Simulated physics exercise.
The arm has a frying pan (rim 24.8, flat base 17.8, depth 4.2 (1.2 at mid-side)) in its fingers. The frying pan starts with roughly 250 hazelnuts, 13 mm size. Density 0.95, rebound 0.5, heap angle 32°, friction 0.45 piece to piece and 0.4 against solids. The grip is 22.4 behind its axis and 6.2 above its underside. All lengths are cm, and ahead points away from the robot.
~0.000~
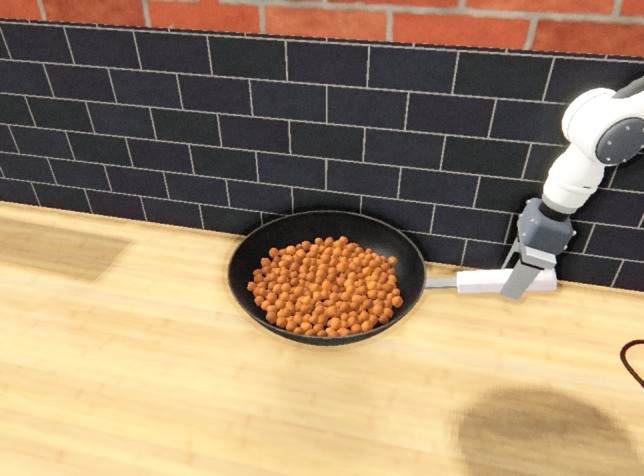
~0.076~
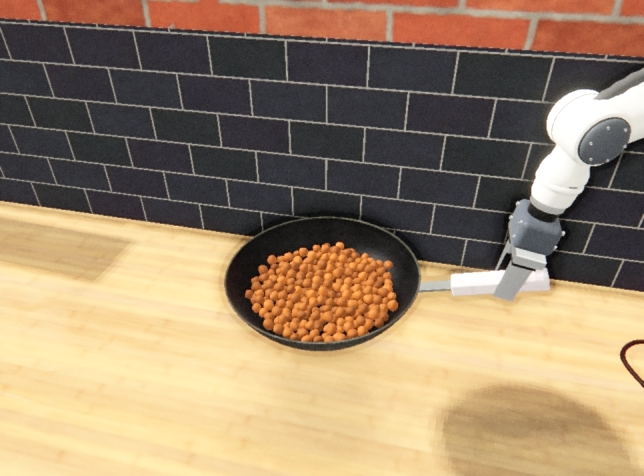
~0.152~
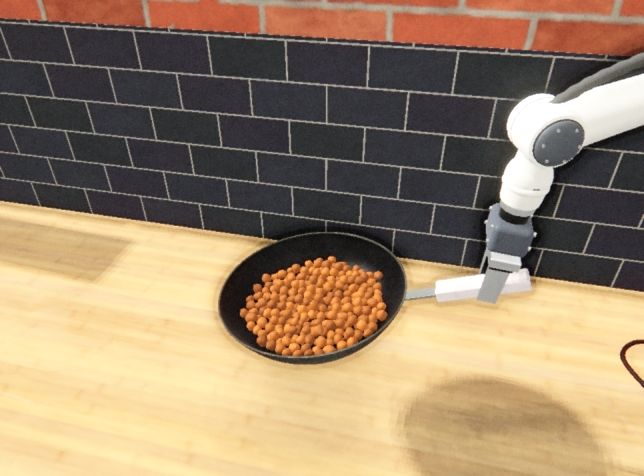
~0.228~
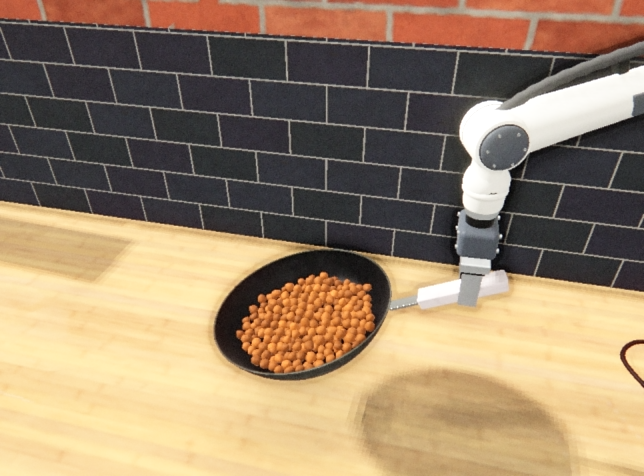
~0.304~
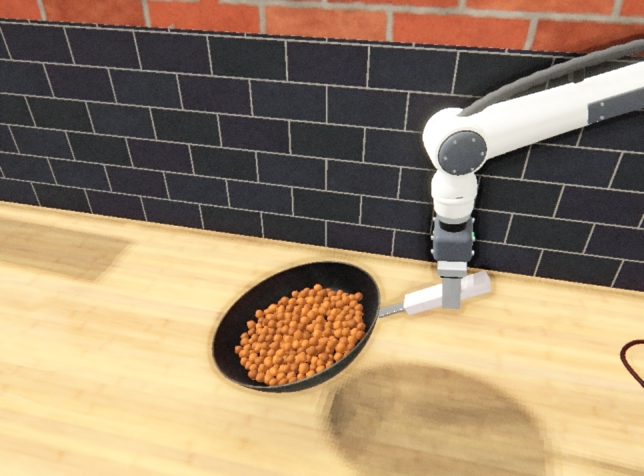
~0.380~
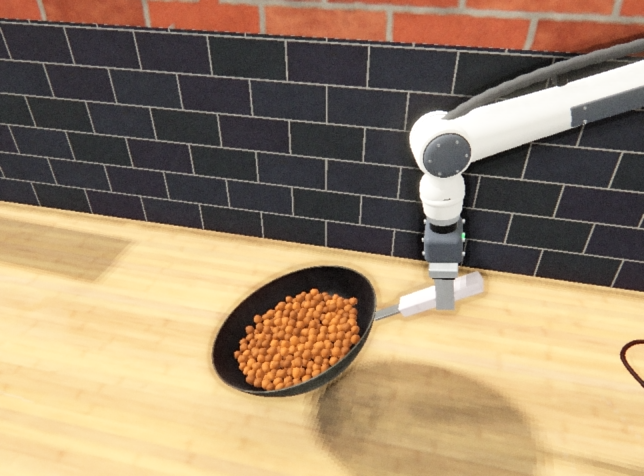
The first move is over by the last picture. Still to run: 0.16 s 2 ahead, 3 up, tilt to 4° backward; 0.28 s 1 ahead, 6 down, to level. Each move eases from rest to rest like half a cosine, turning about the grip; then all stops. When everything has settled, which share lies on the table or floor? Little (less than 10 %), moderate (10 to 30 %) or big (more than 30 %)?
A big share, more than 30 %, ends on the table or floor.
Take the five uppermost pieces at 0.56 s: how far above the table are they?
Some 31 cm.
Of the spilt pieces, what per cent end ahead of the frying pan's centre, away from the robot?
About 100 per cent.
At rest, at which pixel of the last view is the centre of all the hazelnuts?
At about (197, 298).
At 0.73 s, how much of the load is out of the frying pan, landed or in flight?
About 40 per cent by then.
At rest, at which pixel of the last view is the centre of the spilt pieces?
Near (131, 355).
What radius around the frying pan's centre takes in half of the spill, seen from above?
Roughly 26 cm.
After 0.56 s, tilted 4° backward, highest piece 31 above the table; 250 in the frying pan.
After 0.73 s, level, highest piece 32 above the table; 151 in the frying pan, 99 in flight or on a rim.
After 1.02 s, level, highest piece 21 above the table; 146 in the frying pan, 85 on the table or floor, 19 in flight or on a rim.
After 2.07 s, level, highest piece 21 above the table; 146 in the frying pan, 104 on the table or floor.
At rest, 146 in the frying pan, 104 on the table or floor. That is 42 % on the table or floor.
